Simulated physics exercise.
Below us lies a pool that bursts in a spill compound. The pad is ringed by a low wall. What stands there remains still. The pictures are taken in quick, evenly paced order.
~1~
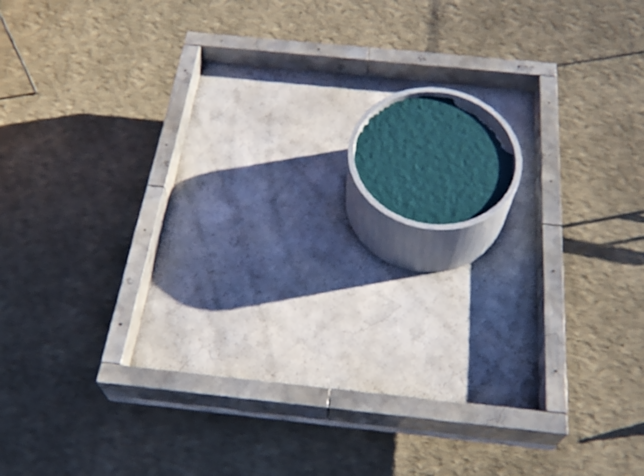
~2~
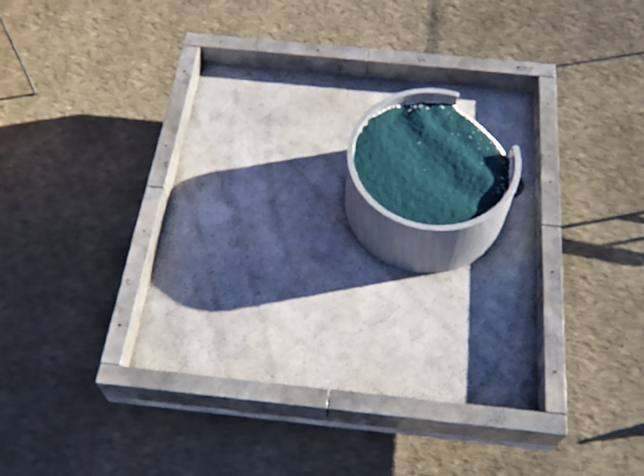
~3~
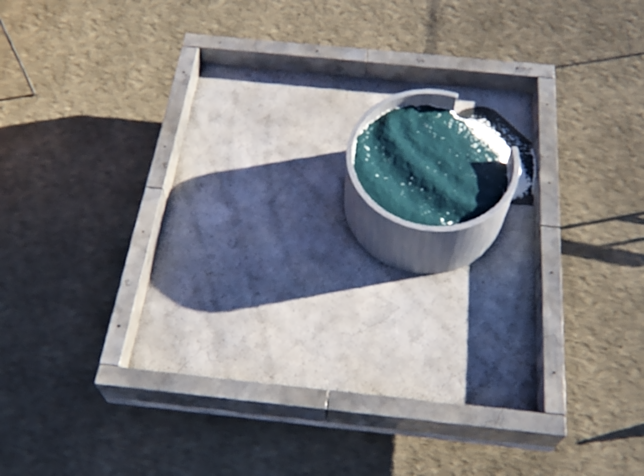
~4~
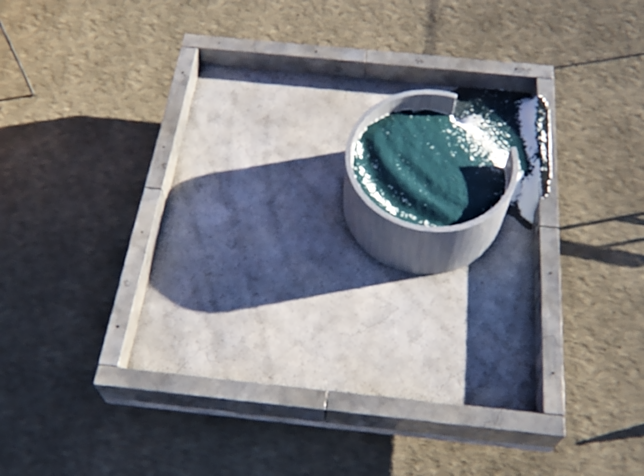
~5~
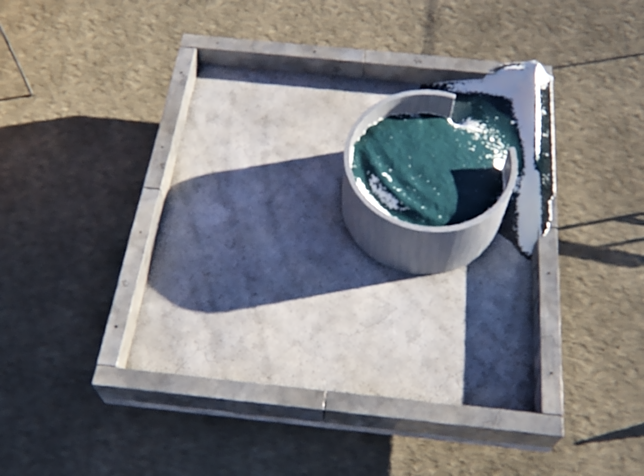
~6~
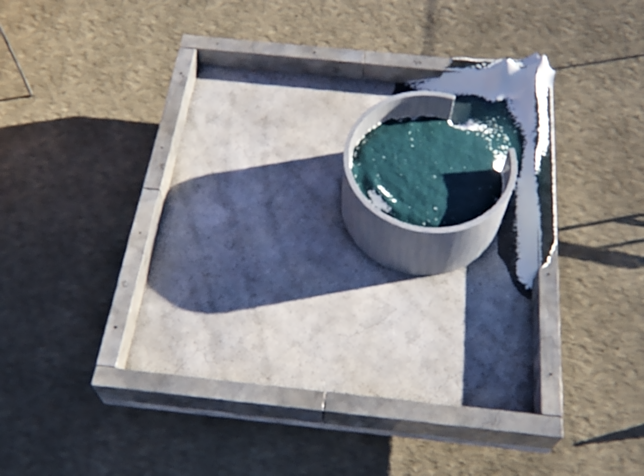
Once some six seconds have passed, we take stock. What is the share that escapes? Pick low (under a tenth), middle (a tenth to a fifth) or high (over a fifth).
I would say high, over a fifth.
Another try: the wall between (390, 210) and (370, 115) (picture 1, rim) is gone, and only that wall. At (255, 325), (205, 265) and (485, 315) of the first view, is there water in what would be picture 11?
First point swamped, second point swamped, third point bare.
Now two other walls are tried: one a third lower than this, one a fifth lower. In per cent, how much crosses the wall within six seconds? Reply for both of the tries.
Lab note: Try one 40 percent; try two 32 percent.
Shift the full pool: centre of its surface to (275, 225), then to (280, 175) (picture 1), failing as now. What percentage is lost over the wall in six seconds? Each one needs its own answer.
~ 4% and 8%, about.
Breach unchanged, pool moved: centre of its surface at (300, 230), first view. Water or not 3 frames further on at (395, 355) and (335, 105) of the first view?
In the order asked: Untouched and soaked.
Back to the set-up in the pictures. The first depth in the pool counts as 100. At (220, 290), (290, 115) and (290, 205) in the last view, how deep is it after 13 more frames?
In order: Roughly 0, 6 and 2 in a hundred.
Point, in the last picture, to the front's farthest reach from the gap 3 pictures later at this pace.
The farthest wet point should be near (525, 421).
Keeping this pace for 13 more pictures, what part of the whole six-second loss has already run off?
Near 95 in a hundred.
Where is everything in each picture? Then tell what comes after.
The first frame shows the round tank at (434, 159) is whole and still.
In the second frame, the front is at (518, 187), out from the gap on the round tank's far side.
In the third frame, the front is at (491, 114), out from the gap on the round tank's far side.
In the fourth frame, the front is at (528, 98), out from the gap on the round tank's far side.
In the fifth frame, water pours out on the round tank's far side and has run to (532, 66).
In the sixth frame, the front is at (529, 291), out from the gap on the round tank's far side.
A moment on, water covers 20 % of the floor; the low wall has let 6 % over.
Next, water covers 25 % of the floor; the low wall has let 11 % over.
Then, water covers 50 % of the floor; the low wall has let 22 % over.
Later, water covers 75 % of the floor; the low wall has let 24 % over.
In the end, water covers 80 % of the floor; the low wall has let 24 % over.
